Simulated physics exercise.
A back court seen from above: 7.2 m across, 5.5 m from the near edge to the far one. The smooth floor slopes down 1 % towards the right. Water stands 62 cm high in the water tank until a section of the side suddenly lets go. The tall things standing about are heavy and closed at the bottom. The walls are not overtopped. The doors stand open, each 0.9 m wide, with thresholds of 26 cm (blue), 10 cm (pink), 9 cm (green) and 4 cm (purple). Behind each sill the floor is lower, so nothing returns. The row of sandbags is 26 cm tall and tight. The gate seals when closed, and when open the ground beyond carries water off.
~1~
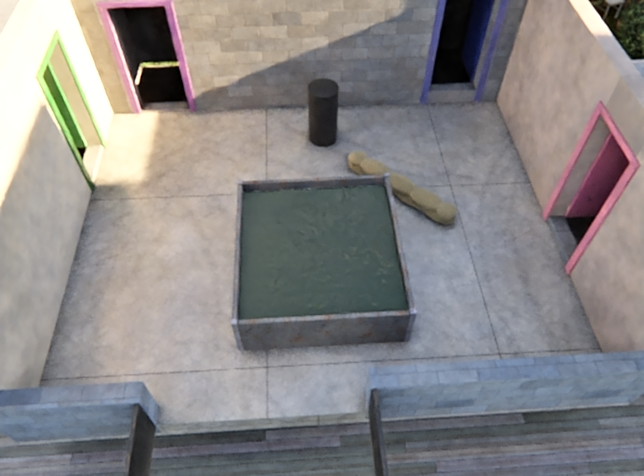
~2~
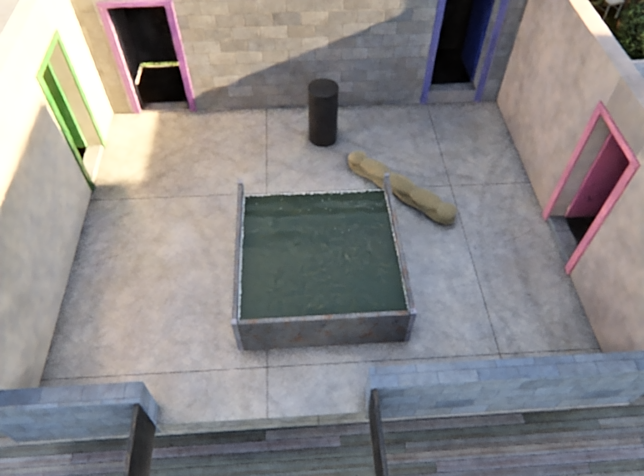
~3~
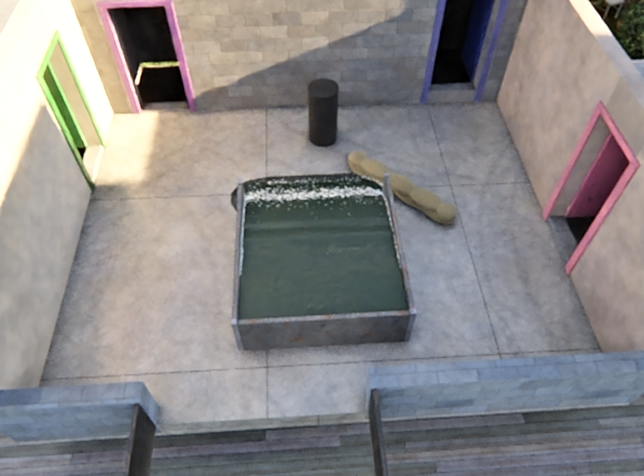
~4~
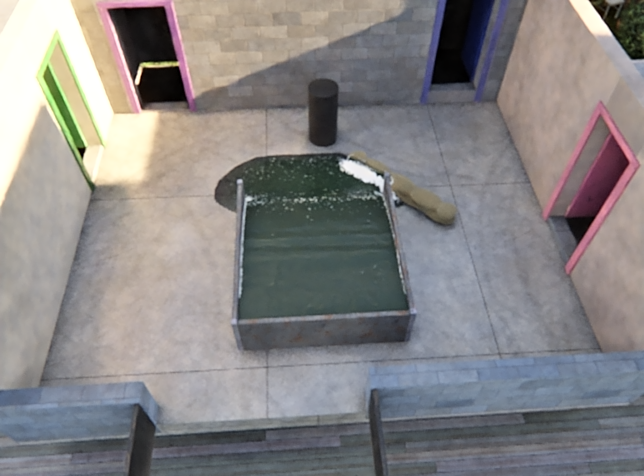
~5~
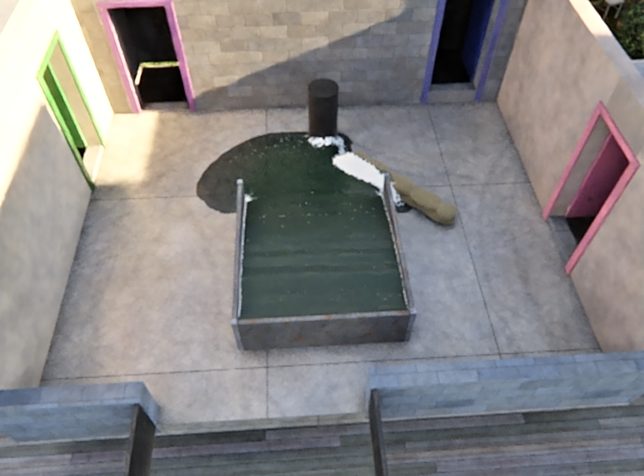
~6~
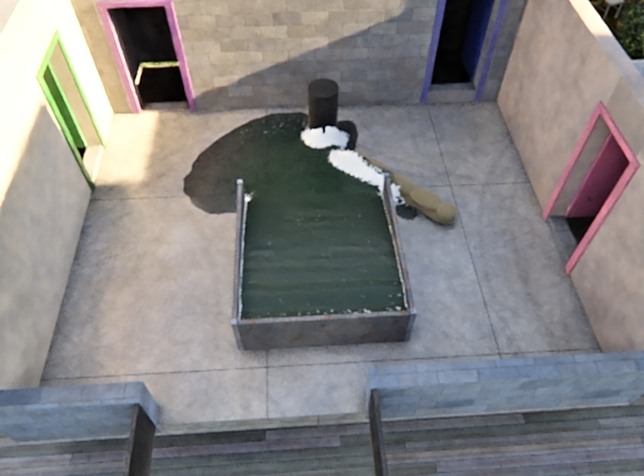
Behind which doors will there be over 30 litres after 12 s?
Door by door: At the blue door it stays under the limit; at the pink door it keeps below the limit; at the green door it goes over the limit; at the purple door it goes over the limit.
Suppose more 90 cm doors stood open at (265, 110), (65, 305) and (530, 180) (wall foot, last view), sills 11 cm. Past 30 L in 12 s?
In turn: Over, not over, not over.
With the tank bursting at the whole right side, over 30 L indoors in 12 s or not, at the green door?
Against that limit: Green below.
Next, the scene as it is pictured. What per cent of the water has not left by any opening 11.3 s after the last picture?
About 74 per cent.
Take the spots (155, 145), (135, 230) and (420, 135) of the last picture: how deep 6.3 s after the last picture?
About 9, 6 and 6 cm.
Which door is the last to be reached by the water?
It is the pink one.
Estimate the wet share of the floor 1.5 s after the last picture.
Some 45 per cent of it.
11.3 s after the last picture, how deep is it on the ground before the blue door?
About 7.0 cm.
Then, 0.7 s after the last picture water covers 30 % of the floor and is deepest (44 cm) near (324, 152); blue door not reached, pink door not reached, green door not reached, purple door not reached.
Then, 1.5 s after the last picture water covers 45 % of the floor and is deepest (37 cm) near (324, 152); blue door 10 cm at the sill, 0 L in, pink door not reached, green door not reached, purple door 13 cm at the sill, 11 L in.
Then, 2.8 s after the last picture water covers 65 % of the floor and is deepest (31 cm) near (111, 125); blue door 13 cm at the sill, 0 L in, pink door not reached, green door 20 cm at the sill, 23 L in, purple door 17 cm at the sill, 66 L in.
Then, 6.3 s after the last picture water covers 95 % of the floor and is deepest (14 cm) near (580, 352); blue door 11 cm at the sill, 0 L in, pink door 5 cm at the sill, 0 L in, green door 8 cm at the sill, 100 L in, purple door 9 cm at the sill, 221 L in.
Then, 11.3 s after the last picture water covers 95 % of the floor and is deepest (12 cm) near (534, 206); blue door 7 cm at the sill, 0 L in, pink door 9 cm at the sill, 0 L in, green door 3 cm at the sill, 100 L in, purple door 4 cm at the sill, 243 L in.
